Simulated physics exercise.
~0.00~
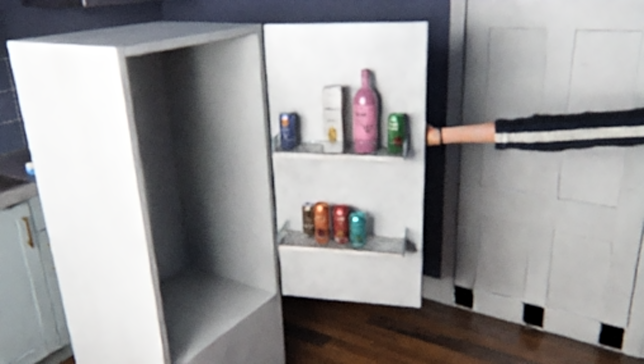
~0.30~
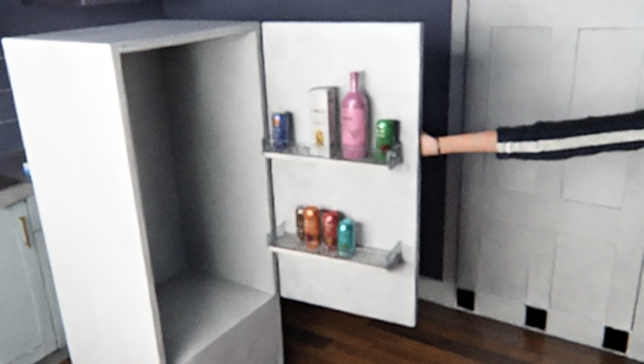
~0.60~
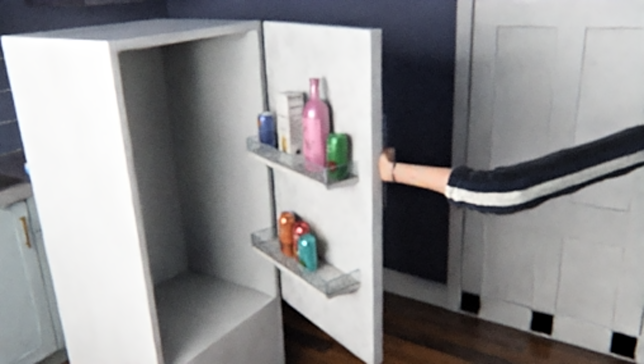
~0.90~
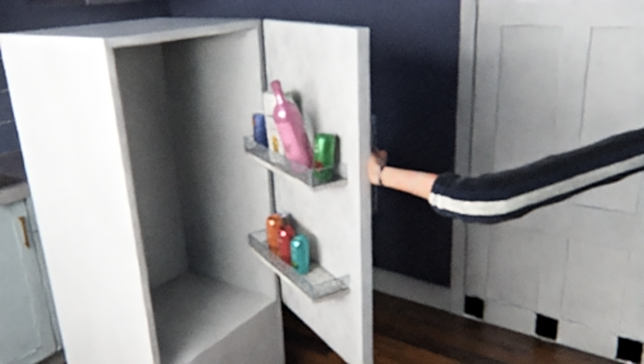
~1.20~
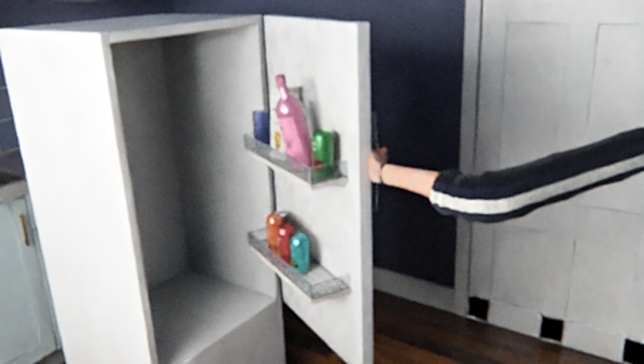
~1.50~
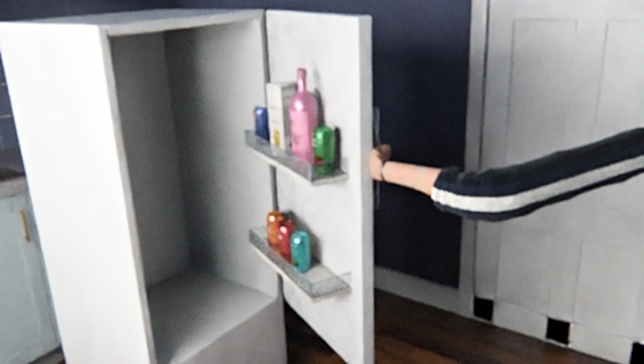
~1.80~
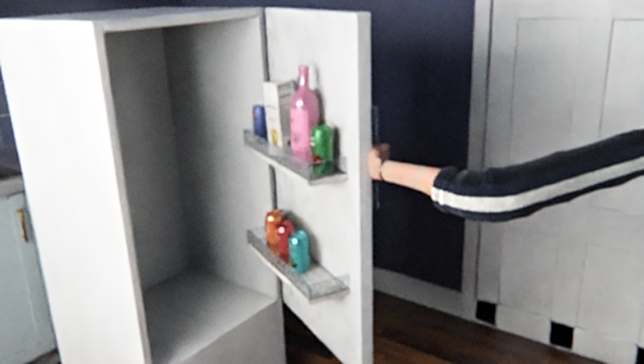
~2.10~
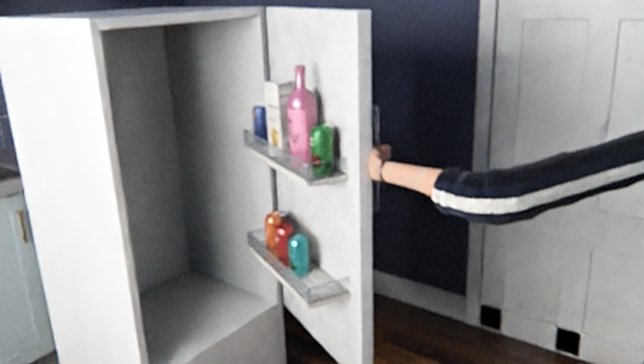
In a dark-walled room with a wooden floor, a hand in a striped sleeve swung a white cabinet's racked door partway toward closing until it stopped; the pink bottle tipped, then straightened, and everything stayed on the racks.
